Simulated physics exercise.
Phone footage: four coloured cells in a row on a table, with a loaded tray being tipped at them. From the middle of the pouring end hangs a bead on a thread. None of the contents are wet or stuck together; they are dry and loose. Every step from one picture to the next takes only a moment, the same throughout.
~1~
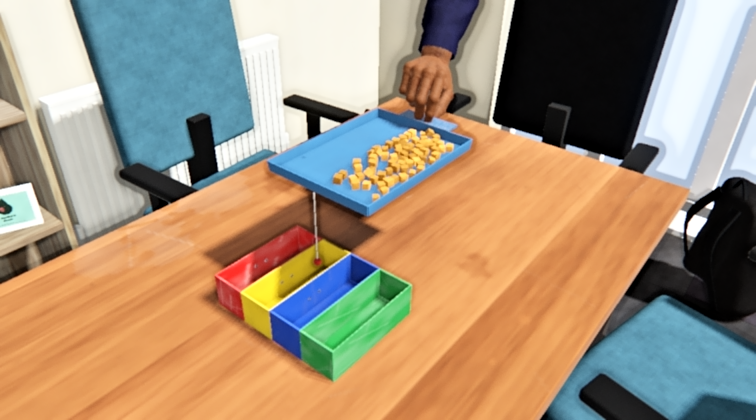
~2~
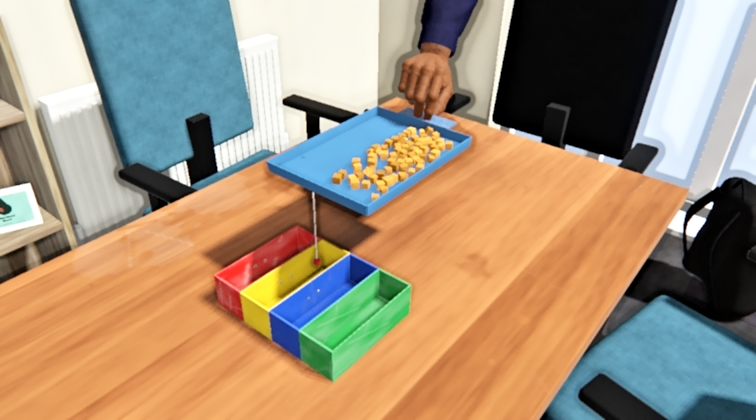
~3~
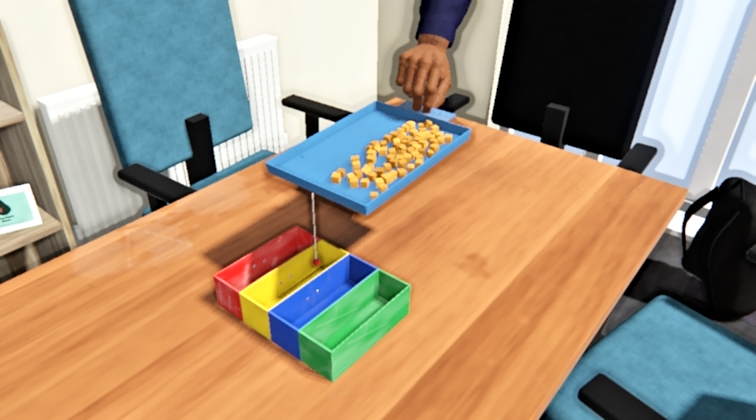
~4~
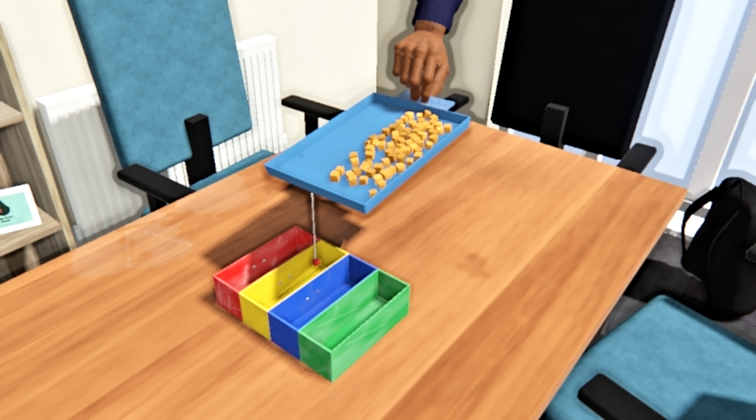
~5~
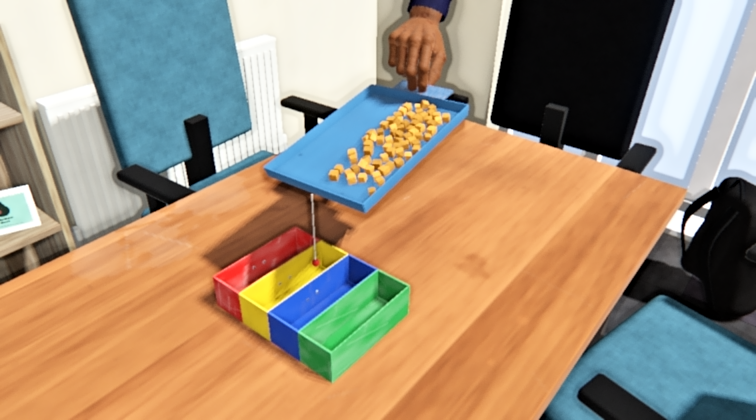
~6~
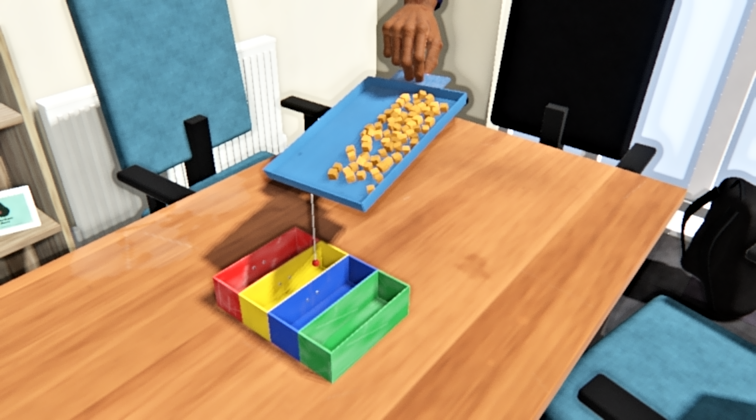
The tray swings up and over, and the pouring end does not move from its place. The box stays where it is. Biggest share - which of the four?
Red cell.
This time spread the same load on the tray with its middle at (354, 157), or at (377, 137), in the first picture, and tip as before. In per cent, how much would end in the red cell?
Roughly 50 per cent, and 70 per cent.
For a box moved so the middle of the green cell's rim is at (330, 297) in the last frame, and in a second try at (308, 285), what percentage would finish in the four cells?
90 and 90 in a hundred, in turn.
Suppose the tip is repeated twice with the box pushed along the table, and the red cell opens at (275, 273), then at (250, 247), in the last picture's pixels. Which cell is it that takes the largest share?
The first try: That red cell. The second: The yellow one.
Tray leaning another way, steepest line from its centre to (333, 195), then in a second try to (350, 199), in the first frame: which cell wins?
Well, with the first heading it's the cell in green, and with the second it's the green cell.
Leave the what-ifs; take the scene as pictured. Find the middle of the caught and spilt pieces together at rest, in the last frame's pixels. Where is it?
At about (258, 301).
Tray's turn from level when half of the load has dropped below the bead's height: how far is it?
The angle is around 120°.
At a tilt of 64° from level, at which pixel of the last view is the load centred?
(302, 170).
Soon after the last picture, tray tipped steeply; nearly all on the tray; a small part falling or outside the box.
A little later, tray tipped past a quarter turn; most on the tray; a small part in the red cell; a small part falling or outside the box.
Later still, tray tipped past a quarter turn; about half in the red cell; about a quarter in the yellow cell; a small part in the blue cell; a small part falling or outside the box.
At rest, tray tipped past a quarter turn; about half in the red cell; about a quarter in the yellow cell; a small part in the blue cell; none in the green cell; a small part outside the box.
